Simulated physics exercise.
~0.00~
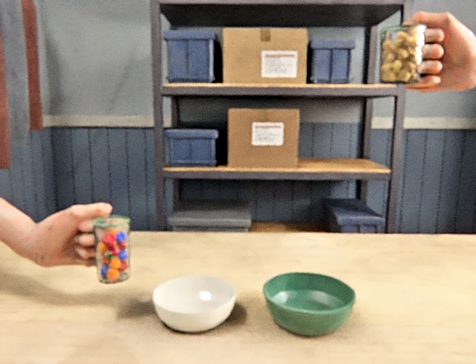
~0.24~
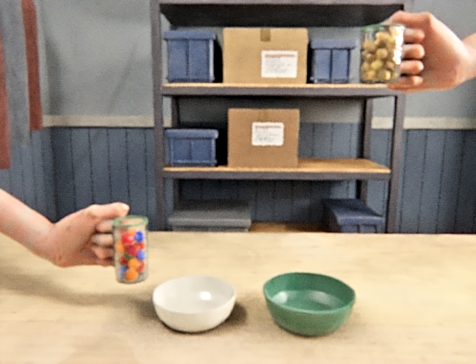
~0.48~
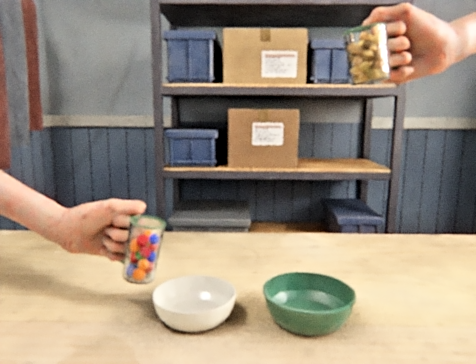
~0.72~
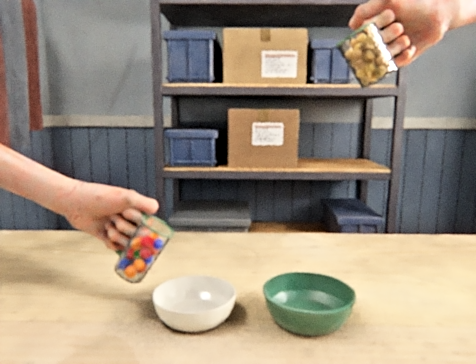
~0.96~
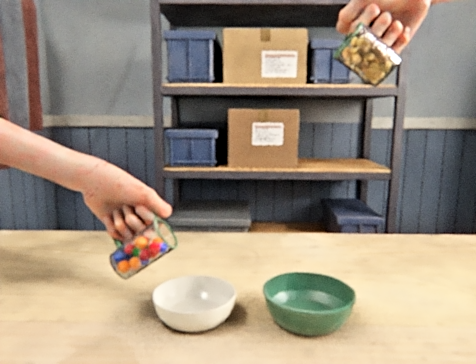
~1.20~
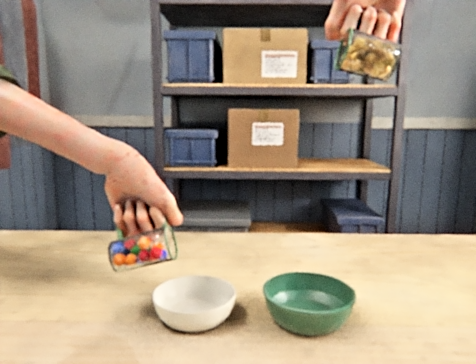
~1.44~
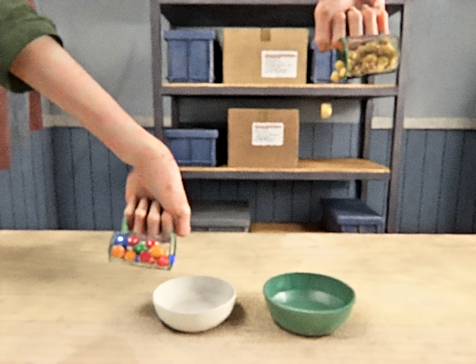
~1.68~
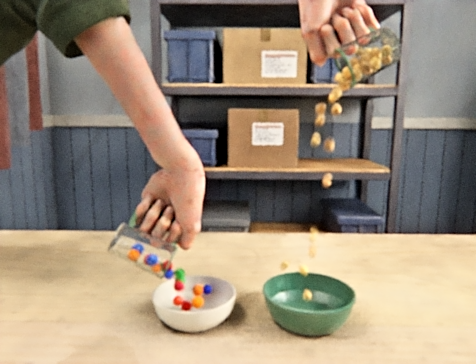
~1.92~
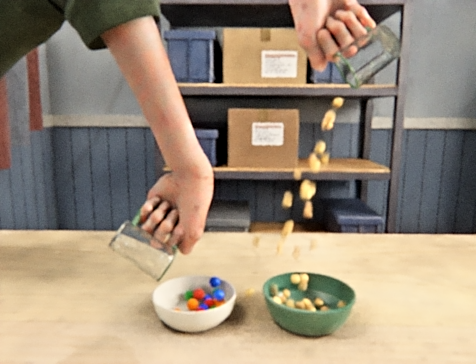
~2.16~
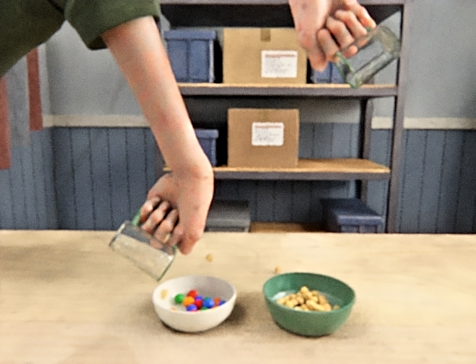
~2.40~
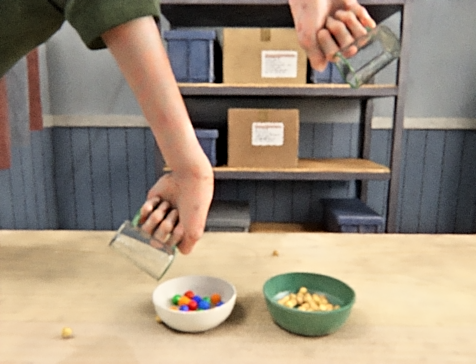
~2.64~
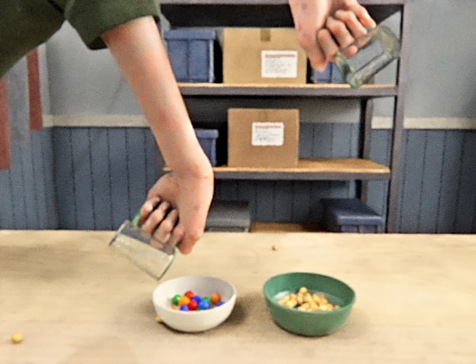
On a wooden table, hands tipping colourful balls into a white bowl and nuts from higher into a green one, a few scattering.
